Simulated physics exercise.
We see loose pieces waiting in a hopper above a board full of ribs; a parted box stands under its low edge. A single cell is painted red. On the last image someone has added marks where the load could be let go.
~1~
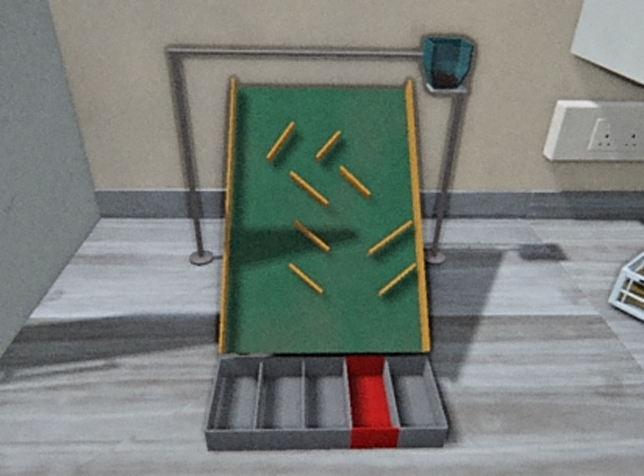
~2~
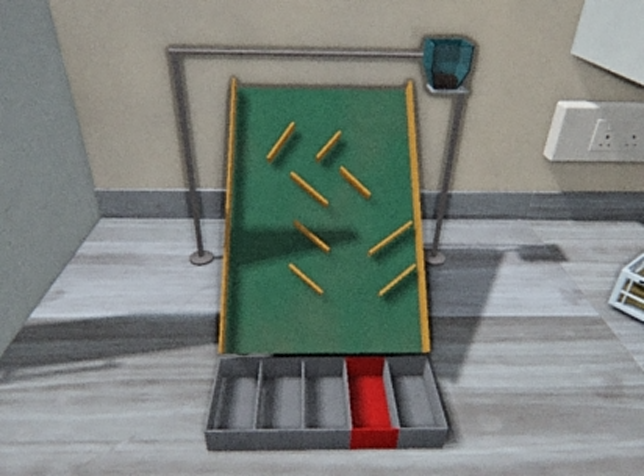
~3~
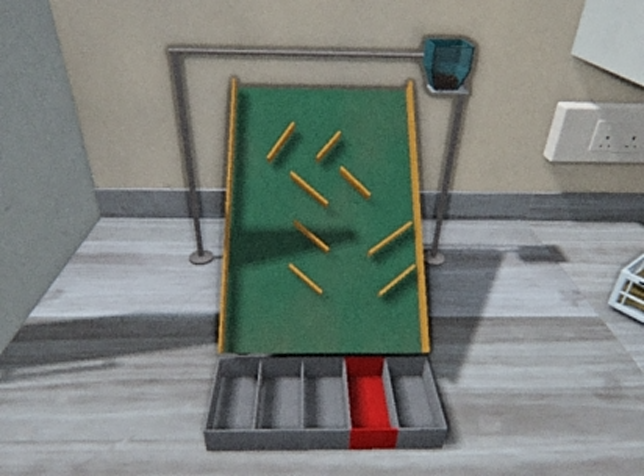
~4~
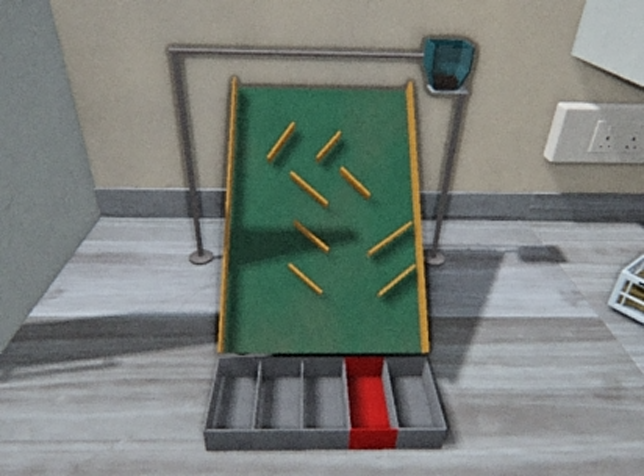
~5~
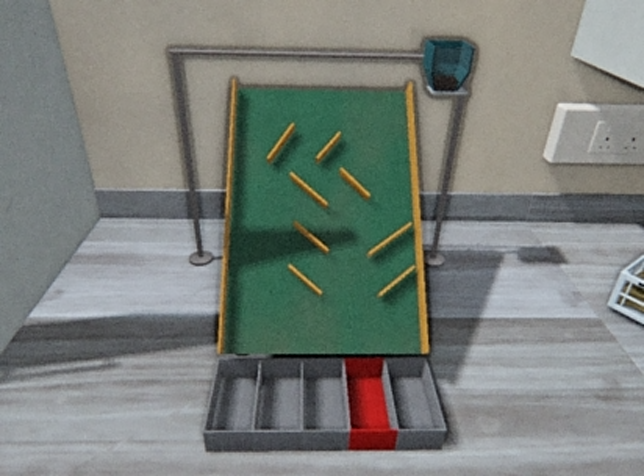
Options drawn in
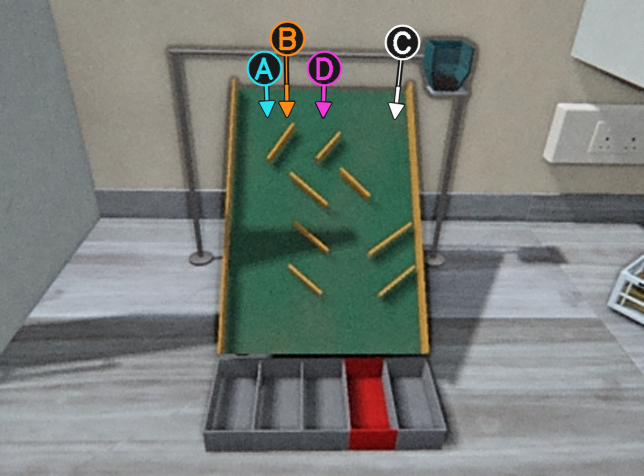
A green sloping board with yellow edges stands on a pale wood-look floor against a beige wall, seen from the front and slightly above. Short yellow ribs slant across it, a teal hopper holding dark pieces sits on a grey frame at upper right, and below lies a grey five-celled box, its fourth cell from the left red. Nothing visibly moves, and the camera stays still.
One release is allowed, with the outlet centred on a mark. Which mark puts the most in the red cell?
Mark D.
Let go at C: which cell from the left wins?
It is the third one.
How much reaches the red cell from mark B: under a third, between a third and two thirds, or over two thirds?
Under a third.
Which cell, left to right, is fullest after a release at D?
The fourth.
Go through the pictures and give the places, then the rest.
The first frame shows hopper at (444, 79), chocolate balls, door shut.
The second frame shows ribs (268, 158) to (293, 122), (317, 157) to (340, 131), (291, 172) to (327, 203).
The third frame shows ribs (341, 167) to (370, 195), (295, 220) to (328, 249), (370, 252) to (412, 222).
The fourth frame shows ribs (289, 264) to (321, 292), (380, 294) to (415, 265).
The fifth frame shows red cell at (373, 439), number 4 of 5 from the left.
On the marked copy, mark A meets the board at (267, 111); mark B meets the board at (287, 111); mark C meets the board at (395, 113); mark D meets the board at (323, 111).
Choosing A, none in the red cell, most in other cells, about a quarter outside the box.
Choosing B, a small part in the red cell, about two thirds in other cells, about a quarter outside the box.
Choosing C, a small part in the red cell, most in other cells, a small part outside the box.
Choosing D, about a third in the red cell, about half in other cells, about a quarter outside the box.
